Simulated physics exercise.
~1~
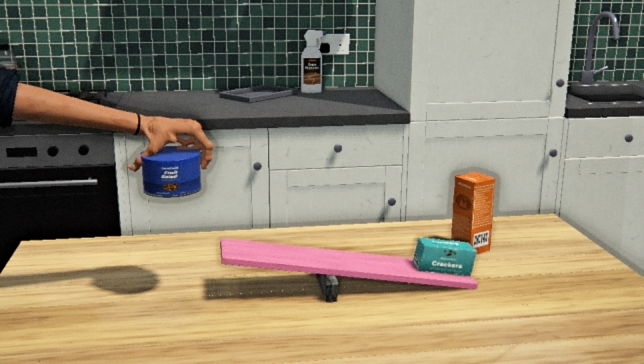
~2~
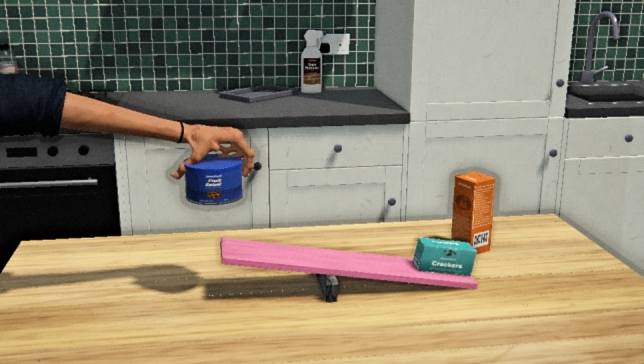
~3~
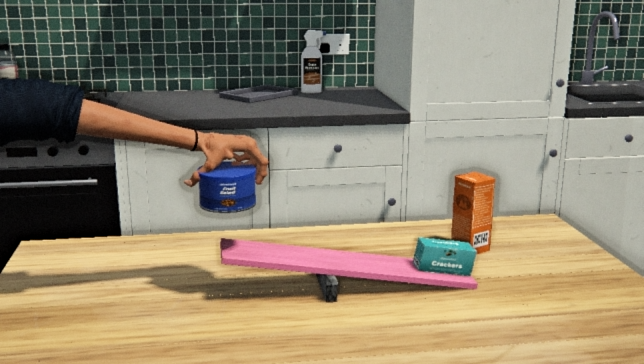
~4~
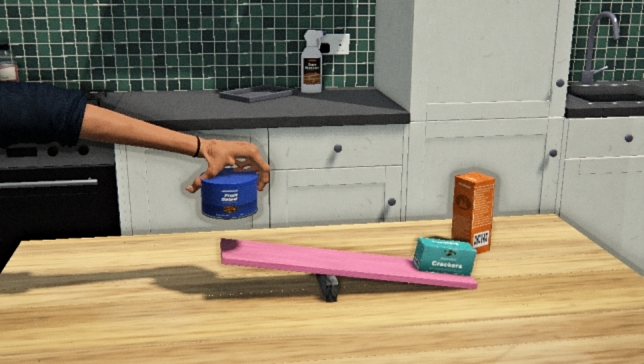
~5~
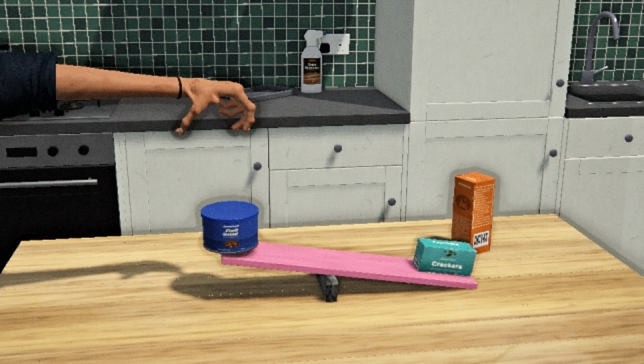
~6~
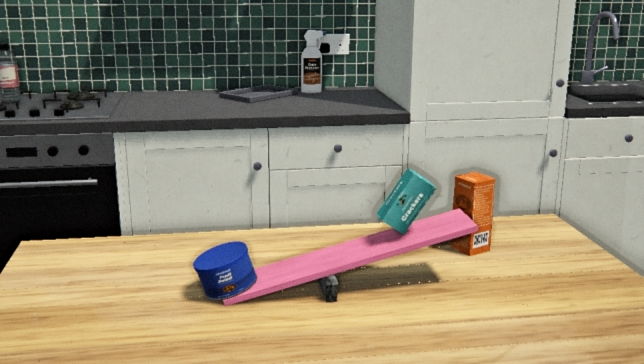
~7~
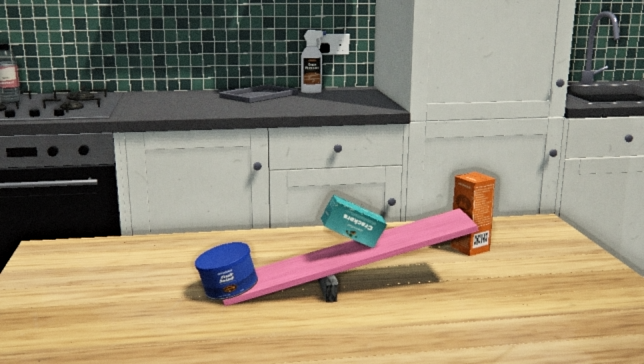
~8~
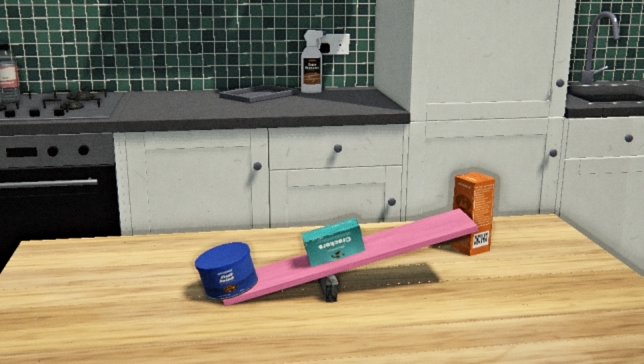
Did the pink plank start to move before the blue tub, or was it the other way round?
The blue tub moved first, carried to the right by the hand, and the pink plank only tipped after the tub had been let go on its raised end.
